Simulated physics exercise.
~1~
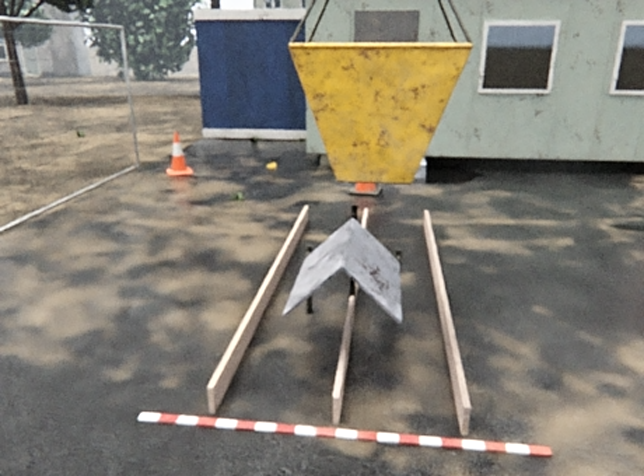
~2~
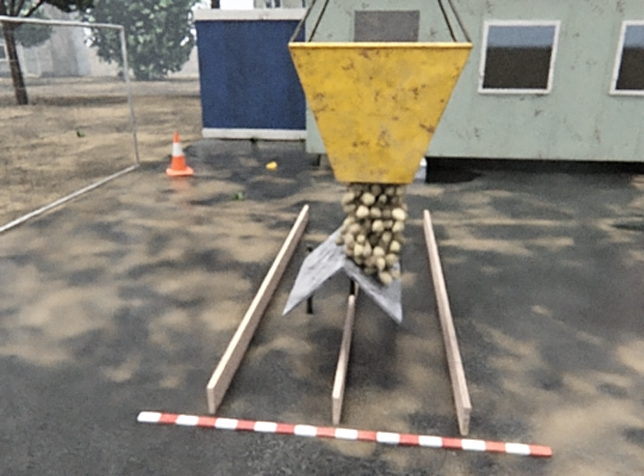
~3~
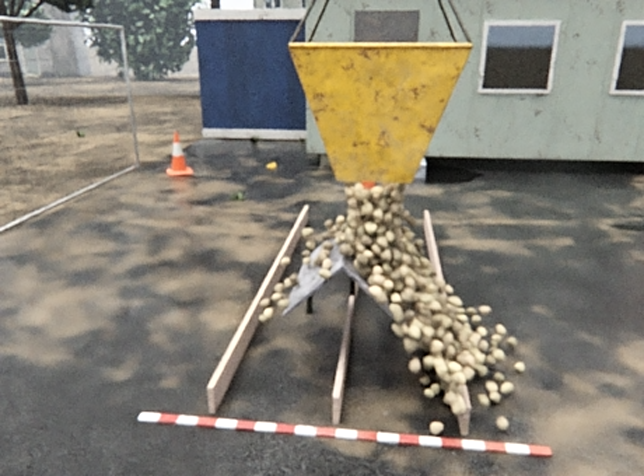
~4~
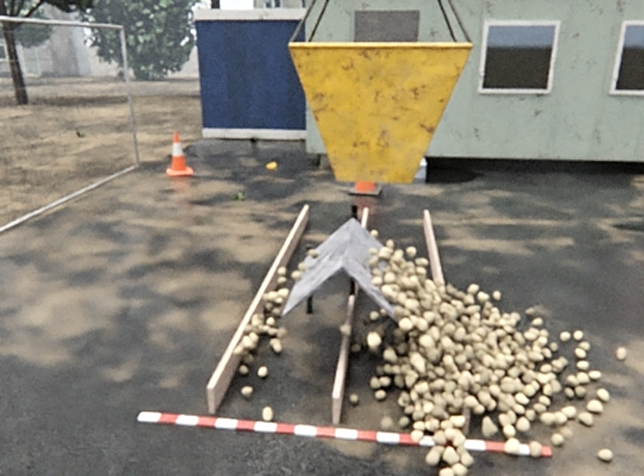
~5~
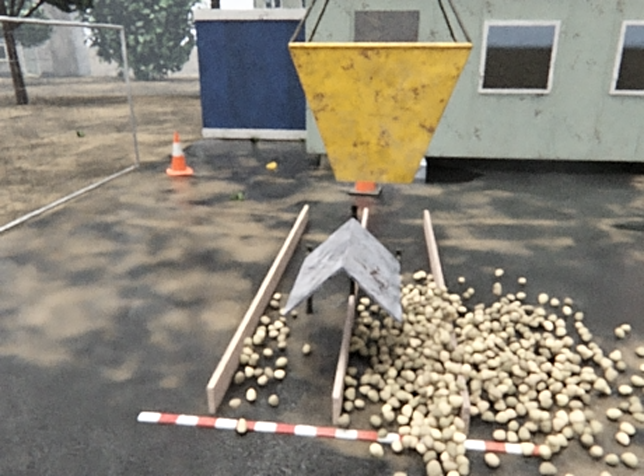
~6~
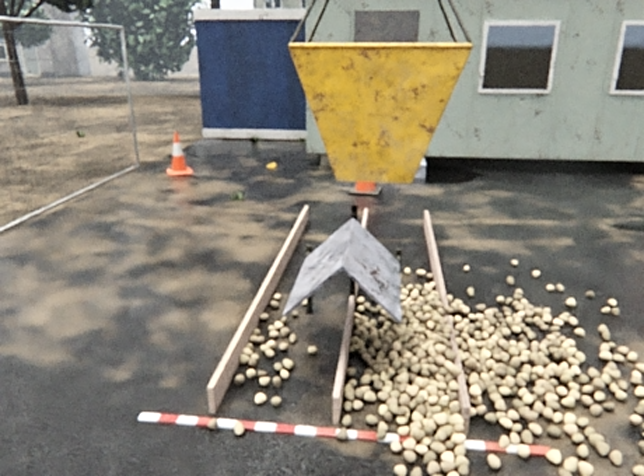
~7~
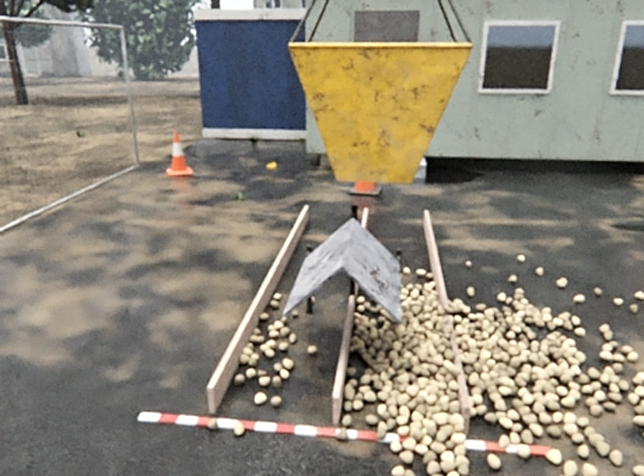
A yellow hopper dropped a load of pale, rounded stones onto a fixed, peaked metal plate, which sent most of them tumbling right, where they filled the right bay and spilled past its board, leaving only a few in the left bay.
